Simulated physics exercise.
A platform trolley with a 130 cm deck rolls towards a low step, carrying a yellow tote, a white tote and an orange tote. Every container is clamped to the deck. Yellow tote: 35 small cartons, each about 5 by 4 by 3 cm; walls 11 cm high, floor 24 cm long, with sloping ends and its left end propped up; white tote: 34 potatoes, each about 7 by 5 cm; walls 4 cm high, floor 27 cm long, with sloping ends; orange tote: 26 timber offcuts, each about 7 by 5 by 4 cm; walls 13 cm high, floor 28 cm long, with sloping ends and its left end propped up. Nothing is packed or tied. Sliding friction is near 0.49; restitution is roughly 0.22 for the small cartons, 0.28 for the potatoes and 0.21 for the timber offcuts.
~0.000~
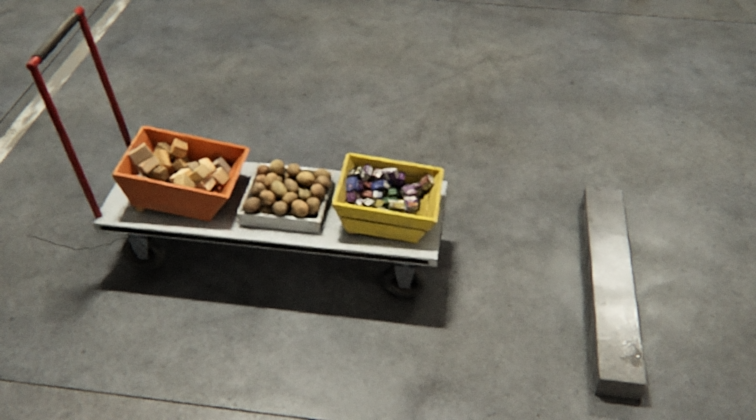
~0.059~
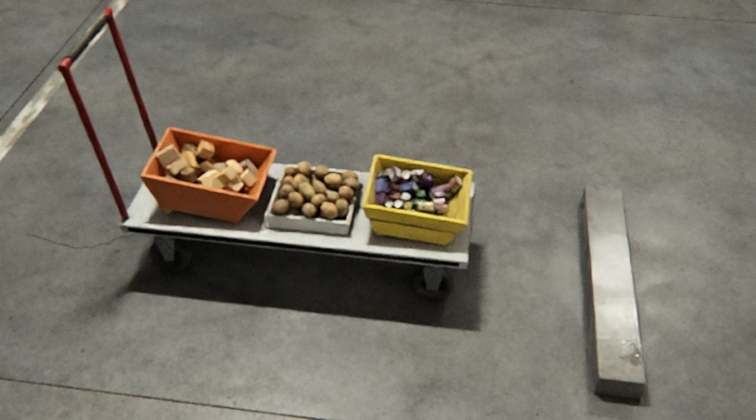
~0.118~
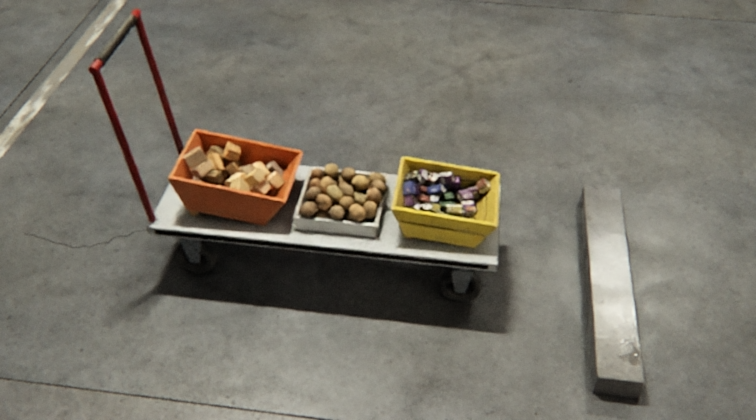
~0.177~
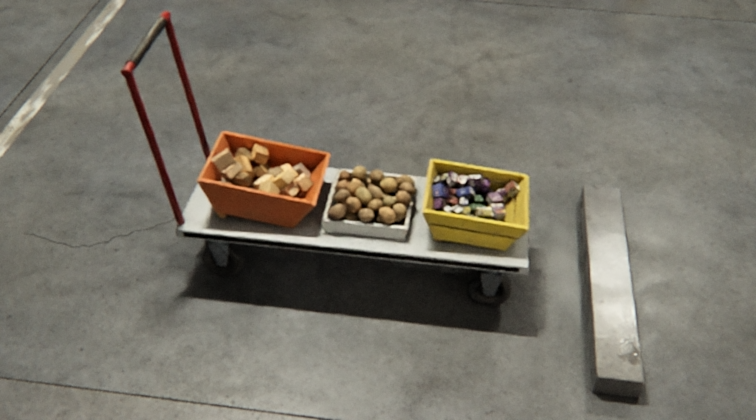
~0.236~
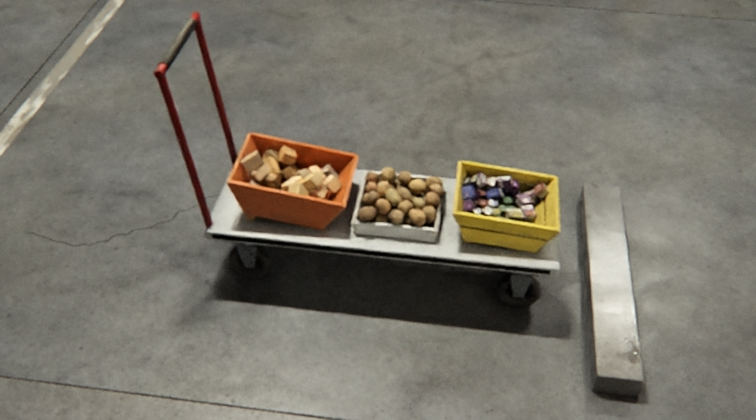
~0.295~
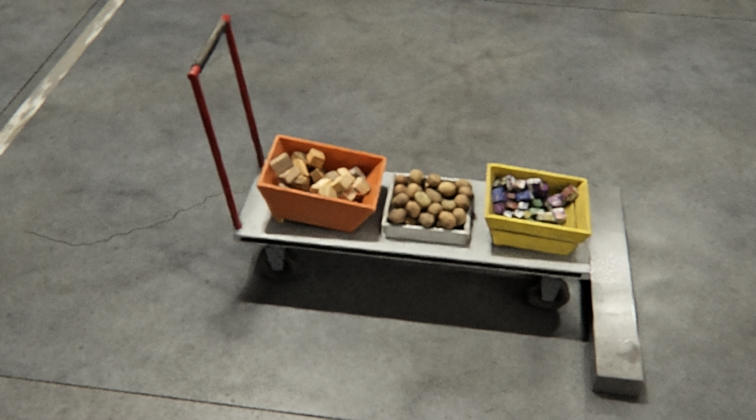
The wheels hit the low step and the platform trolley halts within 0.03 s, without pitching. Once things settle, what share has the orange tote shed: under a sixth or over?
The orange tote loses fewer than one in six of its timber offcuts.
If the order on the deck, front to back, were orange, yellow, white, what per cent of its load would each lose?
Then yellow tote 10, white tote 40, orange tote 0 per cent.
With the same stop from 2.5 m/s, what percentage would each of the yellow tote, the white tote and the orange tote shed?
In that case yellow tote 20, white tote 40, orange tote 0 per cent.
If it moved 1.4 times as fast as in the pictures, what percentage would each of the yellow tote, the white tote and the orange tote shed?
In that case yellow tote 20, white tote 40, orange tote 20 per cent.
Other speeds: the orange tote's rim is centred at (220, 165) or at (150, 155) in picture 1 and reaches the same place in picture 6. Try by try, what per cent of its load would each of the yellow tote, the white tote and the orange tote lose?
Yellow tote 0 then 10, white tote 30 then 40, orange tote 0 then 0 per cent.
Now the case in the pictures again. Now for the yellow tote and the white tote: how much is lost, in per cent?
Yellow tote 0, white tote 35 per cent.
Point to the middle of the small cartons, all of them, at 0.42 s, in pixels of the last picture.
Near (566, 208).
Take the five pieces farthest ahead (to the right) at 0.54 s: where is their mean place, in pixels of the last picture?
Around (593, 199).
After 0.32 s, the wheels strike.
After 0.42 s, yellow tote 35 in, 0 out, white tote 29 in, 5 out and orange tote 26 in, 0 out.
After 0.54 s, yellow tote 35 in, 0 out, white tote 23 in, 11 out and orange tote 26 in, 0 out.
After 0.77 s, yellow tote 35 in, 0 out, white tote 22 in, 12 out and orange tote 26 in, 0 out.
When it is over (at 1.28 s), yellow tote 35 in, 0 out, white tote 22 in, 12 out and orange tote 26 in, 0 out. Asked share, 0 of 26, 0 per cent.
